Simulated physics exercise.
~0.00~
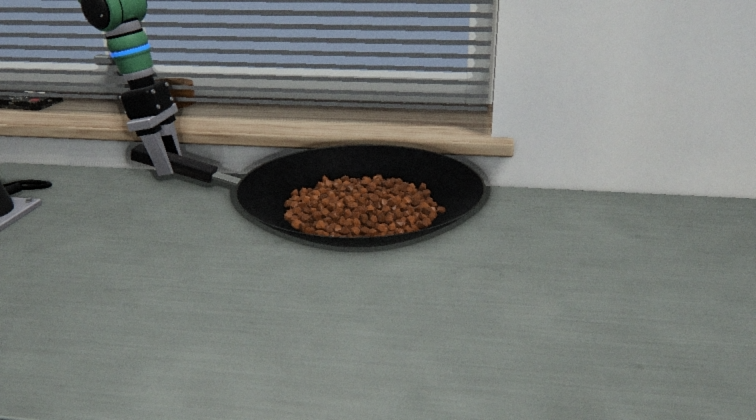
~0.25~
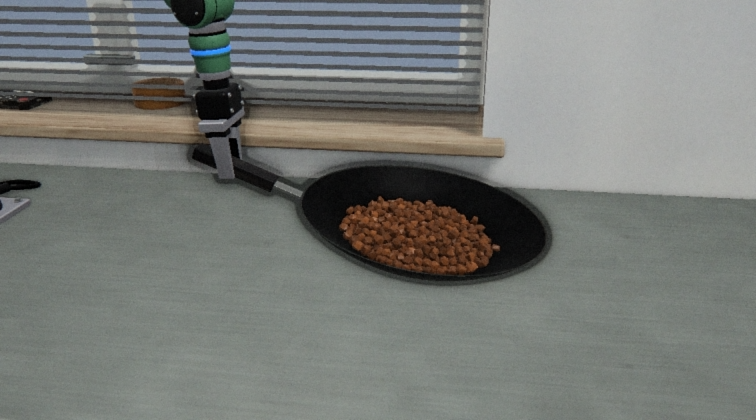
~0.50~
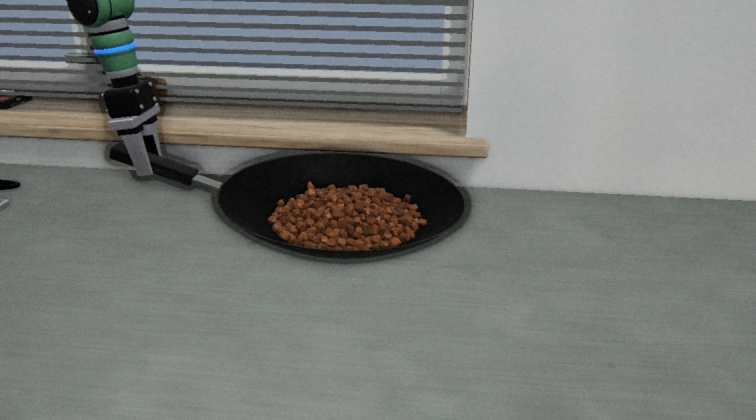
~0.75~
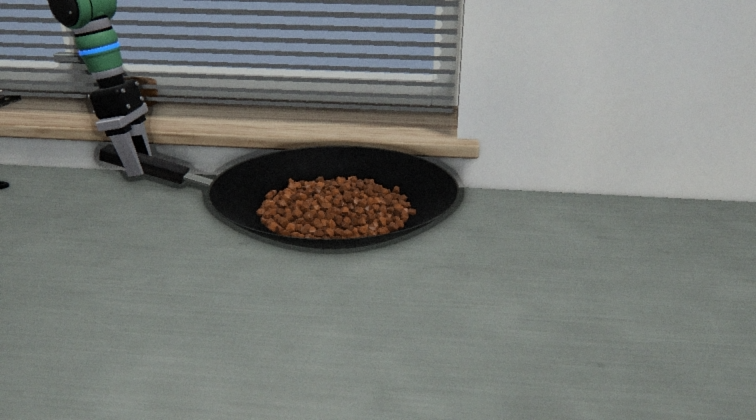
On a grey-green counter beneath a window with blinds, a green and black robot arm gripped a wok of brown pellets by its handle, swung it right as it tipped, then drew it back left and leveled it, the pellets still heaped inside.
